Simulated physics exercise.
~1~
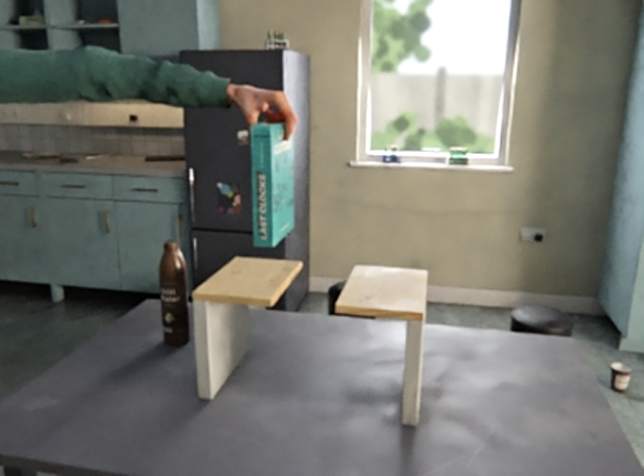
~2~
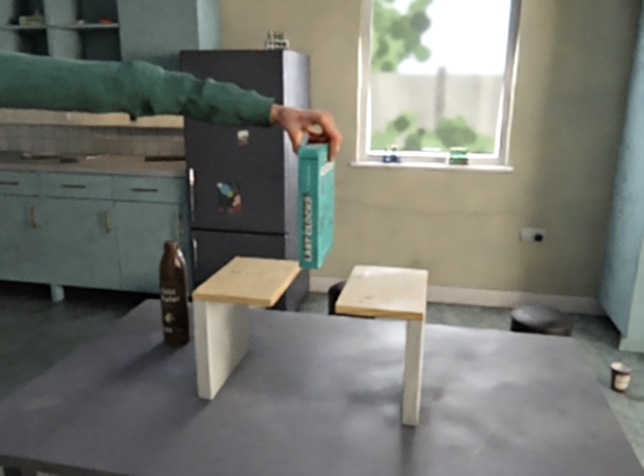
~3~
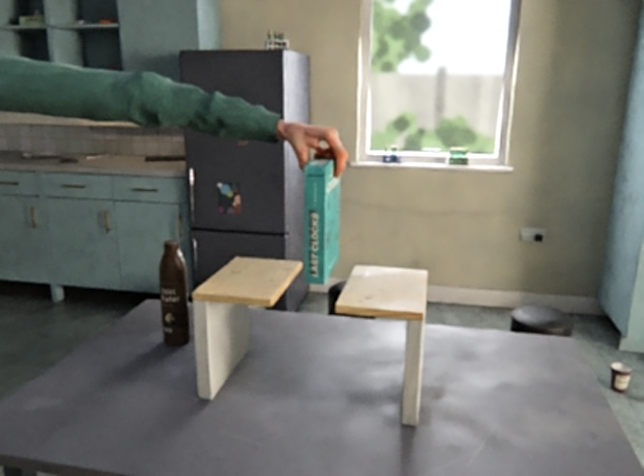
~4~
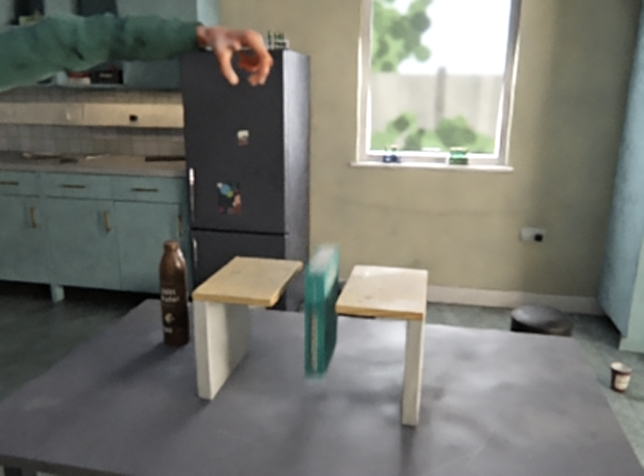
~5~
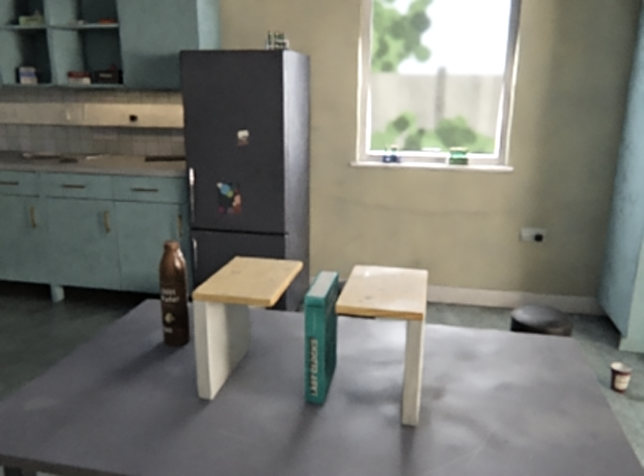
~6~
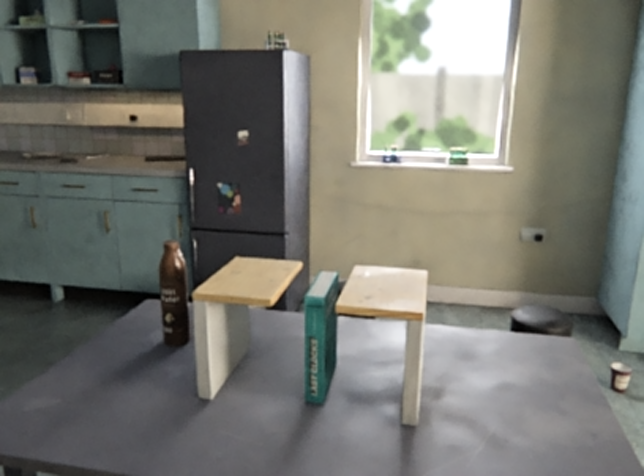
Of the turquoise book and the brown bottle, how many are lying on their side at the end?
None of them are lying on their side. The turquoise book and the brown bottle both stand upright at the end.
